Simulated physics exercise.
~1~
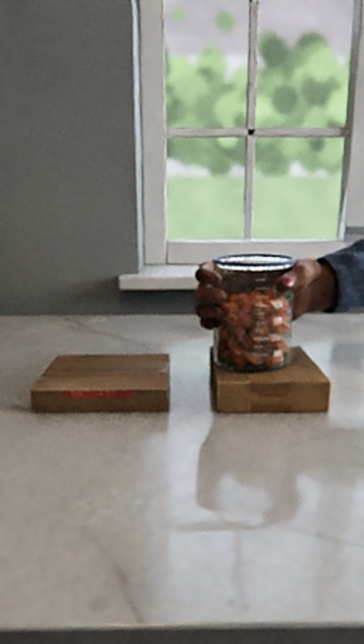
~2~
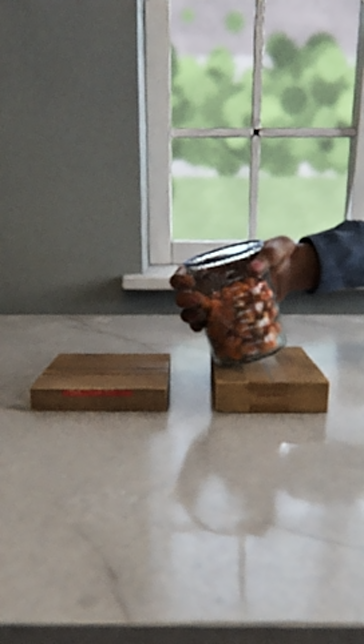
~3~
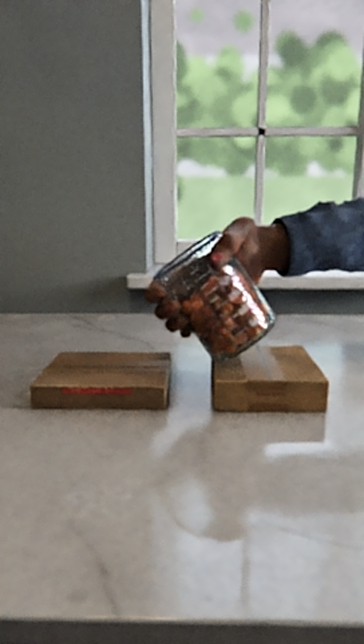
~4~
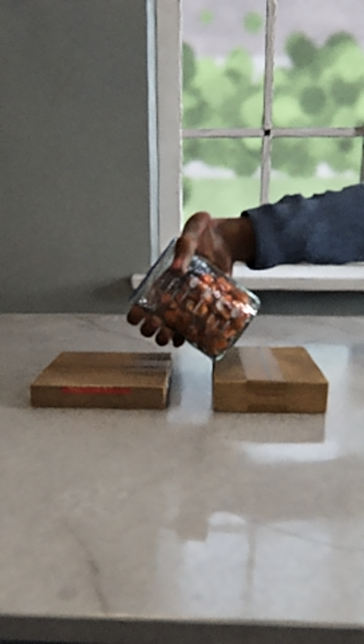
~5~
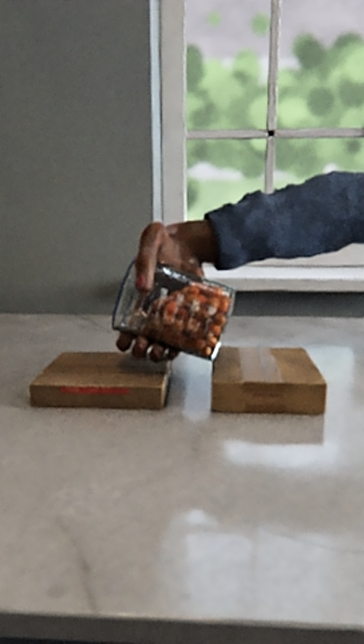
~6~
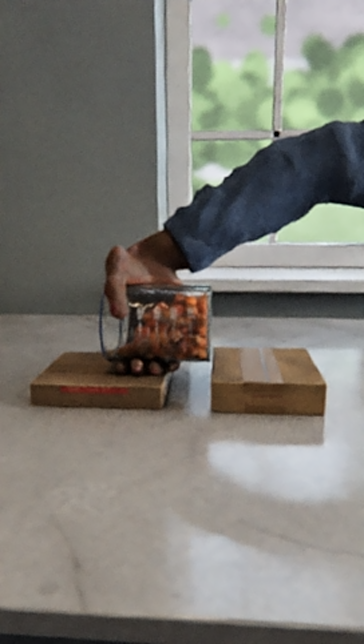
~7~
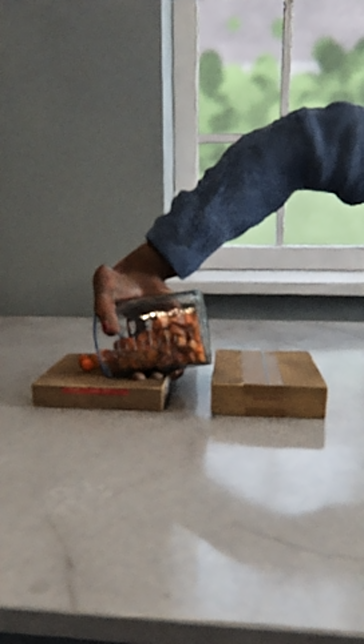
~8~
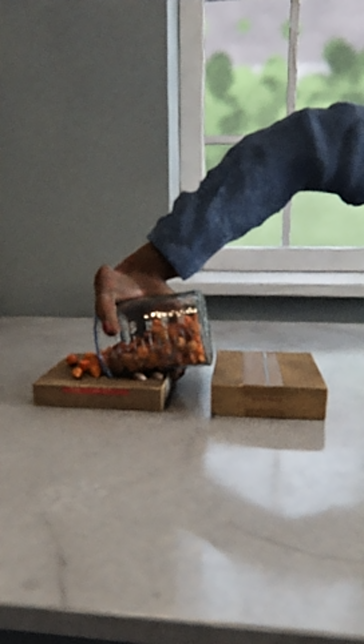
On a pale countertop by a window, a hand tipping a clear container leftward onto a wooden block, spilling some orange-brown pieces.
